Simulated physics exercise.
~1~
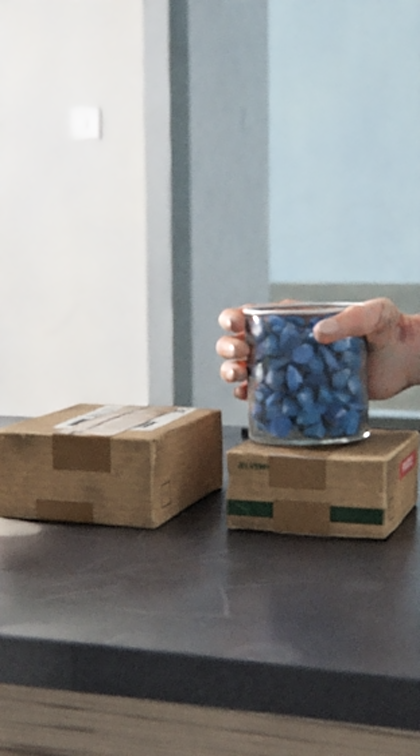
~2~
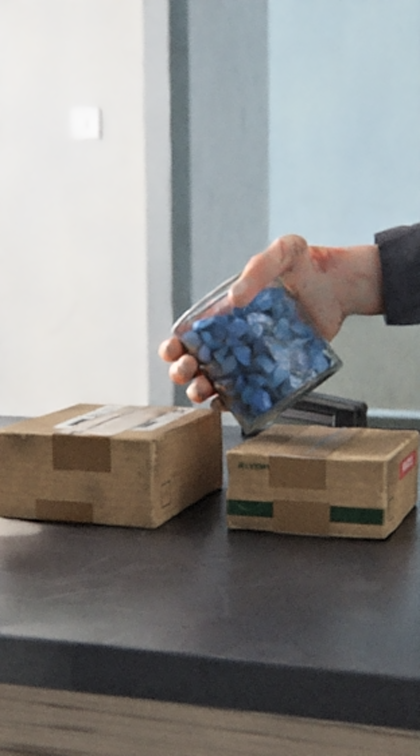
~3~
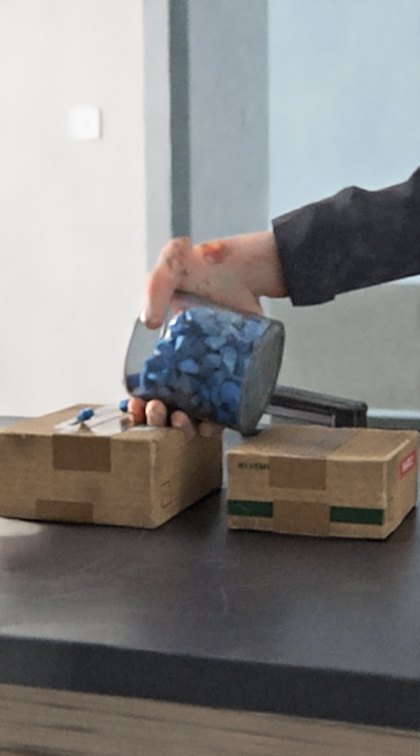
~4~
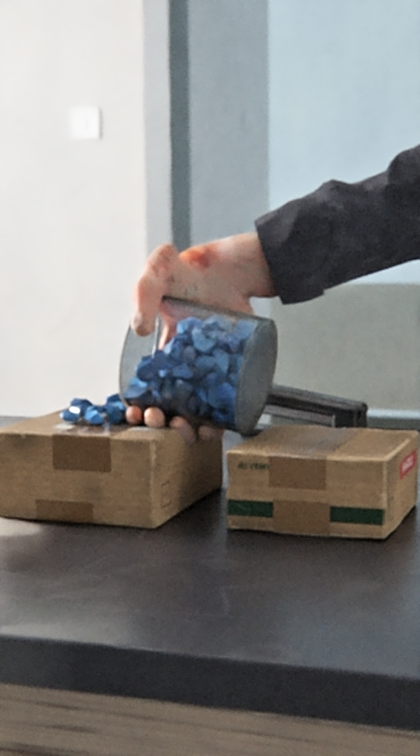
Hand lifting a clear glass of blue stones from the right box, tipping it leftward until some spill onto the left box.
